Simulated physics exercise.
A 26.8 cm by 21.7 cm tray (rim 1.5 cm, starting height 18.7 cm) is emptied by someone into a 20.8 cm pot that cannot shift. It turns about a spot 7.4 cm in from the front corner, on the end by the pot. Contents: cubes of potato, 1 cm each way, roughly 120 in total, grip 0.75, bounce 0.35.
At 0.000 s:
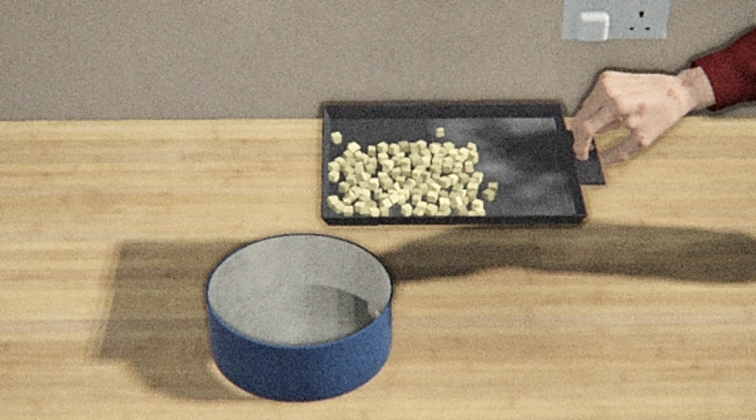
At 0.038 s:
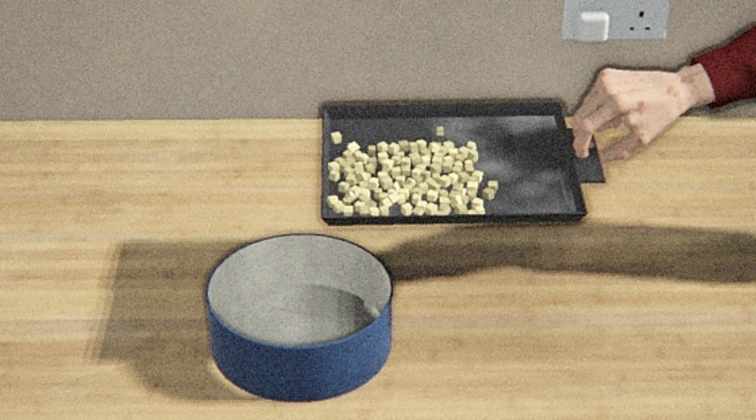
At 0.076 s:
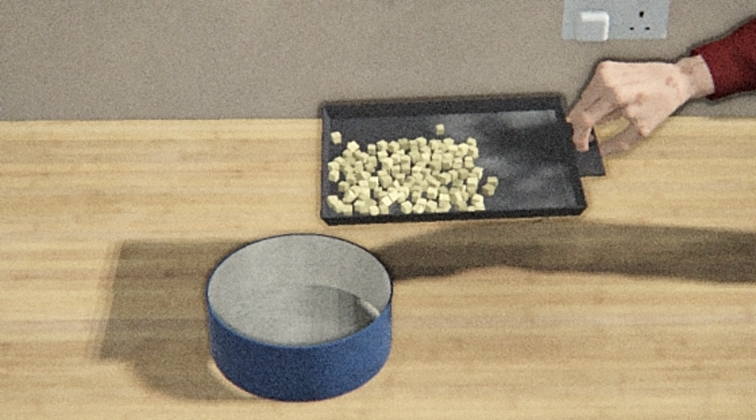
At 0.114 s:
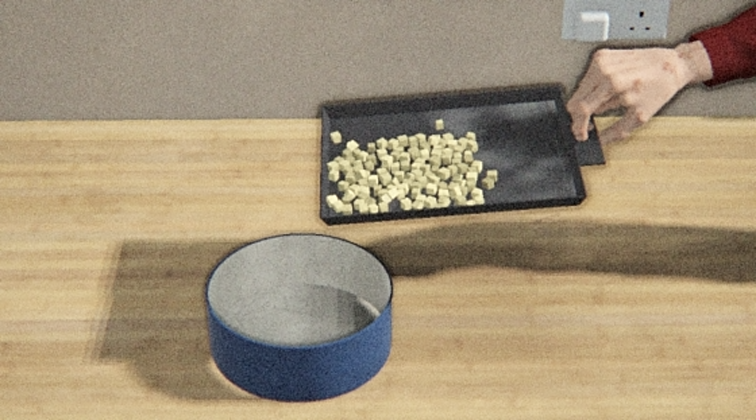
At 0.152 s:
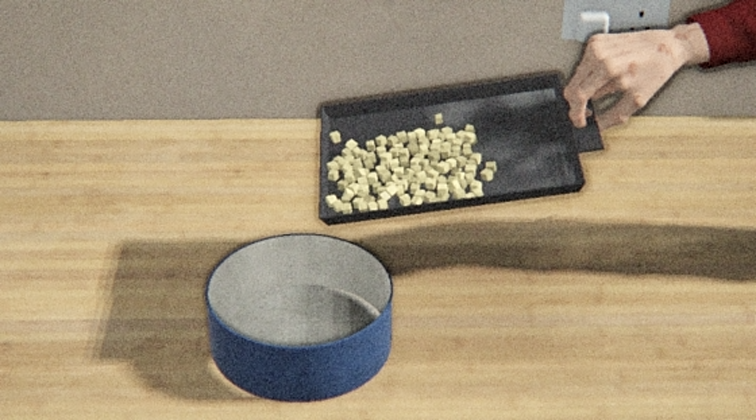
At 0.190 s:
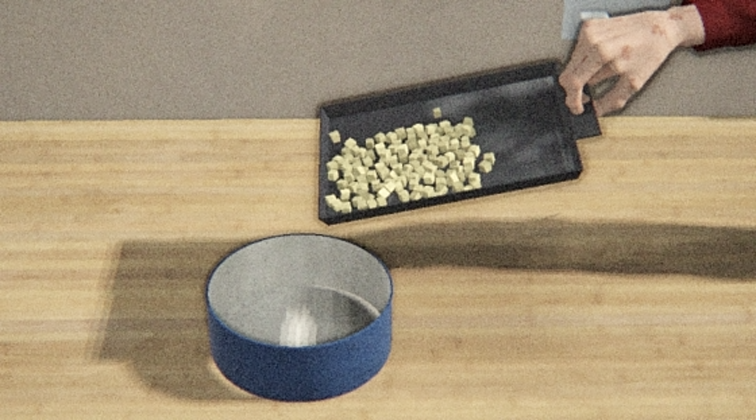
On a wooden worktop against a grey-brown wall, a hand in a red sleeve holds the right end of a black tray of pale potato cubes, behind a blue pot. The hand slowly lifts that end, then raises it further, tilting the tray down towards the left while the cubes stay clustered on it.
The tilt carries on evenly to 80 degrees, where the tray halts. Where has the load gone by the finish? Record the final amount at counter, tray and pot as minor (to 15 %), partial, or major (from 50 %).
Final: Counter partial, tray minor, pot major.
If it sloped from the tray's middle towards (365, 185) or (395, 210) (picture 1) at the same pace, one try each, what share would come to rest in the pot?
That would be close to 100 per cent, then close to 90 per cent.
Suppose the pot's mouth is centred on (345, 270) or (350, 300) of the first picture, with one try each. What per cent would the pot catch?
First try around 65 %, second around 35 %.
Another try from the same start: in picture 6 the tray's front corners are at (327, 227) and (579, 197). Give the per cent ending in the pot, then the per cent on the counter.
Pot 90 % / counter 10 %.
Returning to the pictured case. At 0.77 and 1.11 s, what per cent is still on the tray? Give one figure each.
The figures go 95 and then 35.
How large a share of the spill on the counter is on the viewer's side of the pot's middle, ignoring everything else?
Roughly 0 per cent.
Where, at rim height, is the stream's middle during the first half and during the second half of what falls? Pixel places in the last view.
At roughly (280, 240) first, later on at (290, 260).
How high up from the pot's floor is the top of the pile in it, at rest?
It gets to about 2.0 cm.
Then, at 0.54 s, tilt 46 degrees; the tray holds 100 %, the pot 0 %.
After 0.77 s, tilt 67 degrees; the tray holds 95 %, the pot 0 %.
After 1.11 s, tilt 80 degrees; the tray holds 35 %, the pot 20 %.
By 2.4 s all is still; counter 35 %, tray 5 %, pot 60 %.
